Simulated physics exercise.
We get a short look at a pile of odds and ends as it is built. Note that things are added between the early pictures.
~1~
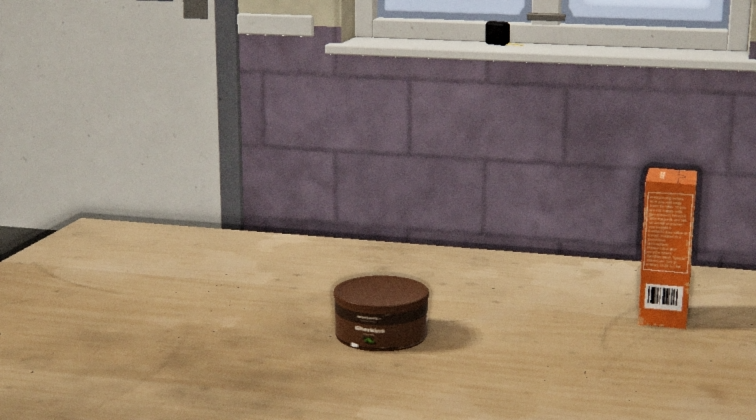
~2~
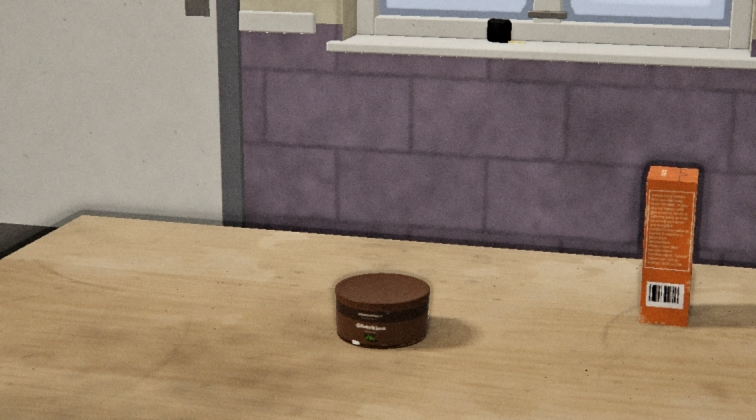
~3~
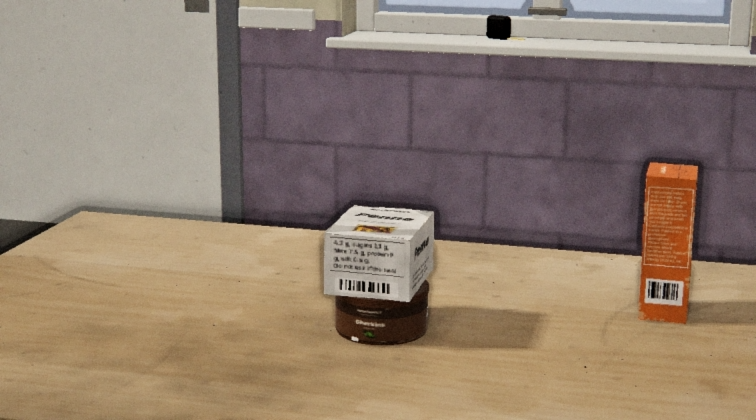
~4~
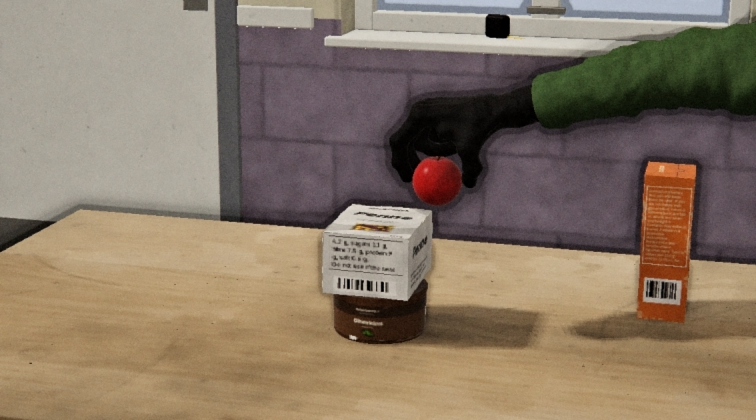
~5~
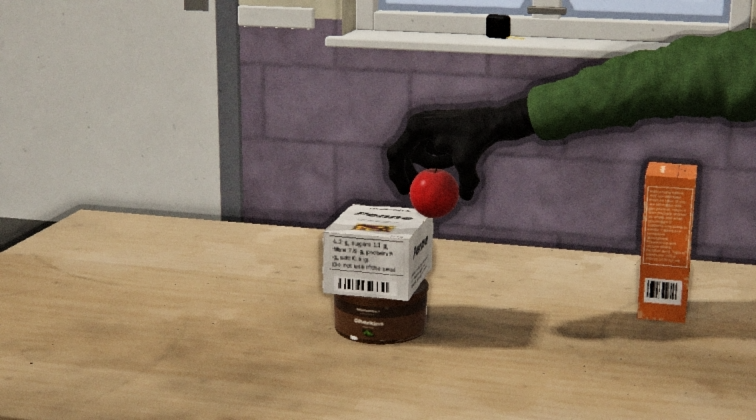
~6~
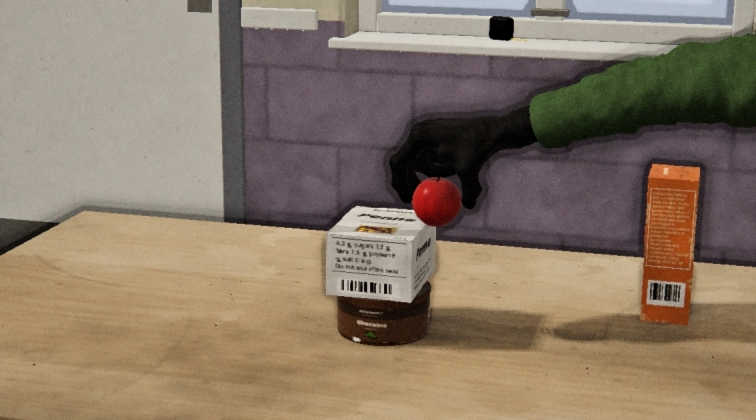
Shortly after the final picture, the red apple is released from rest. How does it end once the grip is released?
Safe to say it doesn't work.
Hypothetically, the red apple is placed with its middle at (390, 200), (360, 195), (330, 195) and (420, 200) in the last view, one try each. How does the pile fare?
Try 1: Stable. Try 2: Stable. Try 3: Falls over. Try 4: Stable.
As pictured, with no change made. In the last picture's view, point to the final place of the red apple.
The object finishes somewhere near (482, 315).
Then, 0.30 s later than the last frame, red apple now fallen.
Then, 0.40 s later than the last frame, things are still on the move.
Then, 0.50 s later than the last frame, as before.
When it is over, fallen, red apple; the other 3 as before. End places, in pixels of the last picture, red apple near (482, 315). The pile loses its balance.
